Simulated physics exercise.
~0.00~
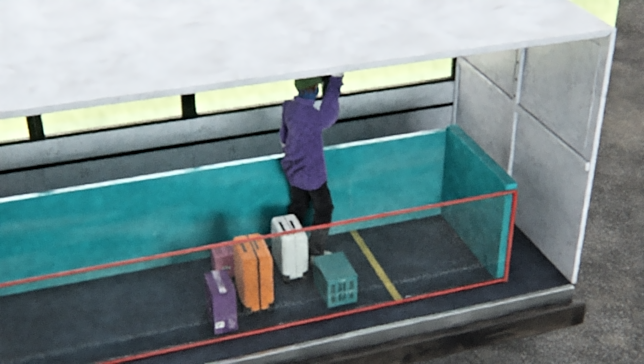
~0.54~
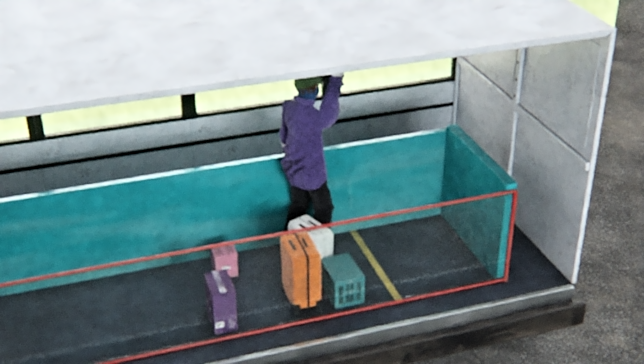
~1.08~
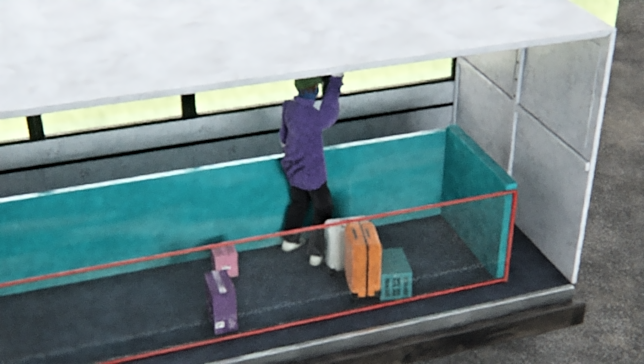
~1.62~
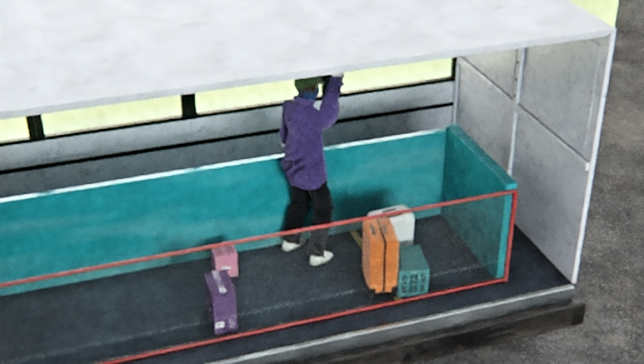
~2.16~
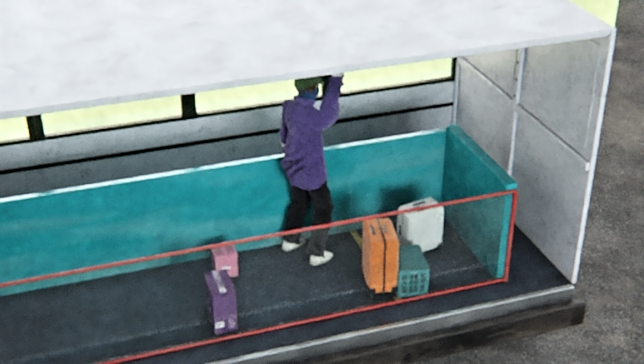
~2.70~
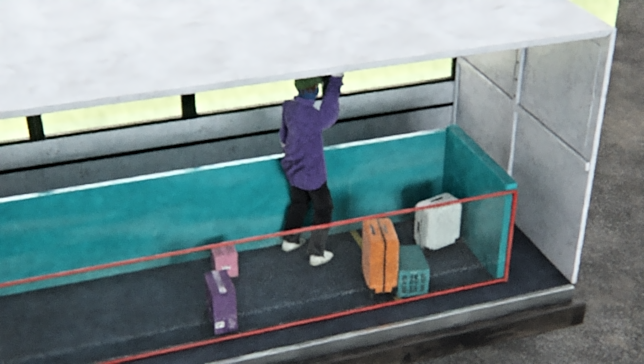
Three bags slide right past the standing person's feet, the white case rolling farthest before the end wall.
